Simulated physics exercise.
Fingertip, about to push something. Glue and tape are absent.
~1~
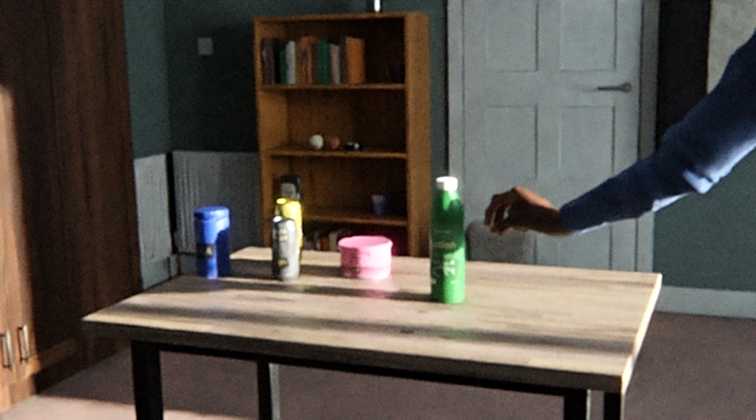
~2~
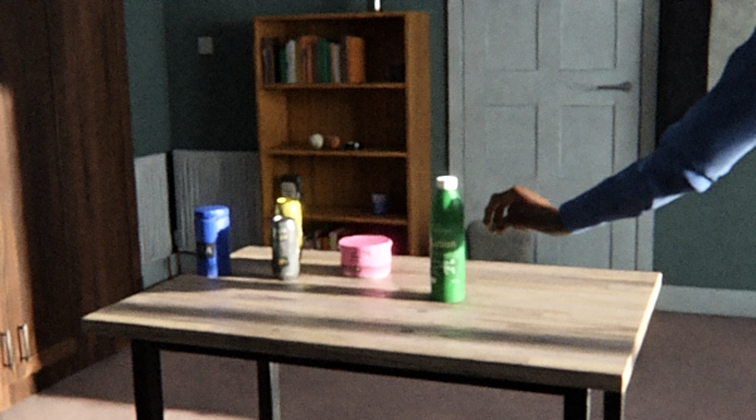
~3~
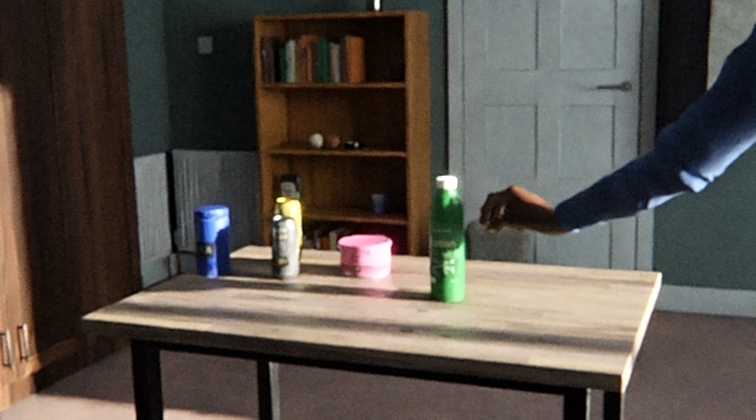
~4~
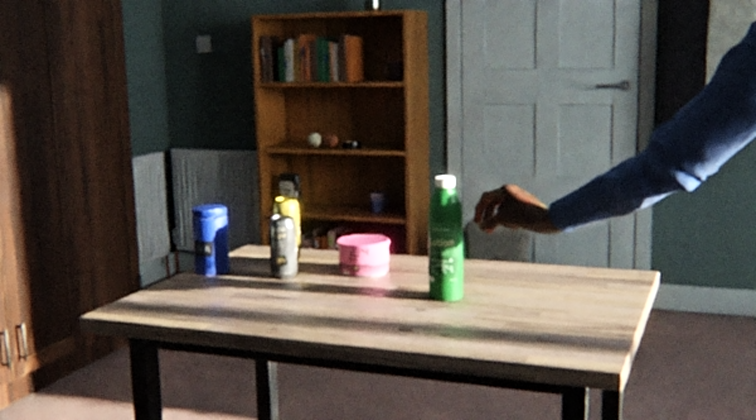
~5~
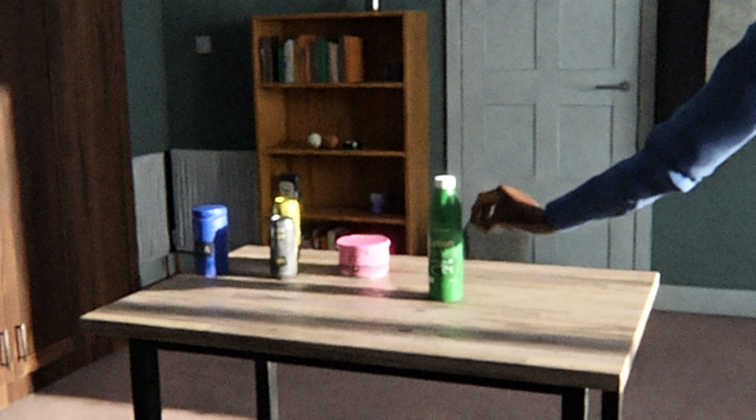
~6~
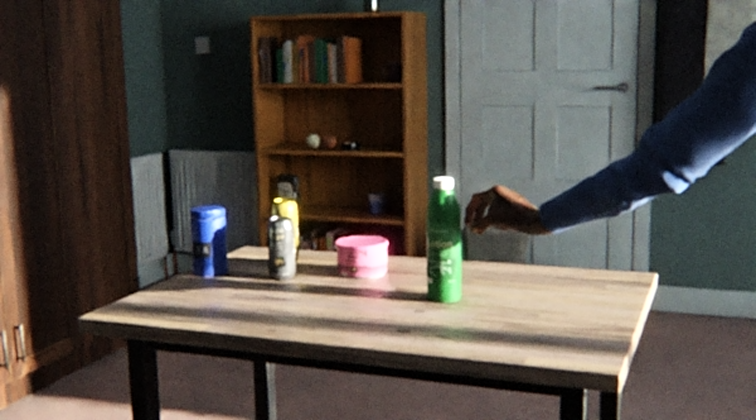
In a dim room with dark green walls, a wooden table is seen from its front and slightly above, with a bookcase and a pale door behind. A blue container, a grey bottle before a yellow one, and a pink tub stand left of a tall green bottle. From the right, a blue-sleeved arm moves its hand slightly left toward the green bottle, while the view barely shifts.
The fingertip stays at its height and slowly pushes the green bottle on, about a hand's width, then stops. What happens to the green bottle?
Overturns.
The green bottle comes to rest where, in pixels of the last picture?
The object ends up somewhere near (369, 277).
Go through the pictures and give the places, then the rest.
Green bottle (447, 240), in the first picture.
Green bottle (447, 239), in the second picture.
Green bottle (447, 239), in the third picture.
Green bottle (445, 238), in the fourth picture.
Green bottle (445, 239), in the fifth picture.
Green bottle (444, 239), in the sixth picture.
Then, 0.60 s later than the last frame, green bottle tilted by 11° near (432, 237).
Then, 1.20 s later than the last frame, green bottle tilted by 48° near (395, 244).
Then, 1.30 s later than the last frame, green bottle on its side near (371, 272).
When it is over, lying over on the table, green bottle. End places, in pixels of the last picture, green bottle near (369, 277).
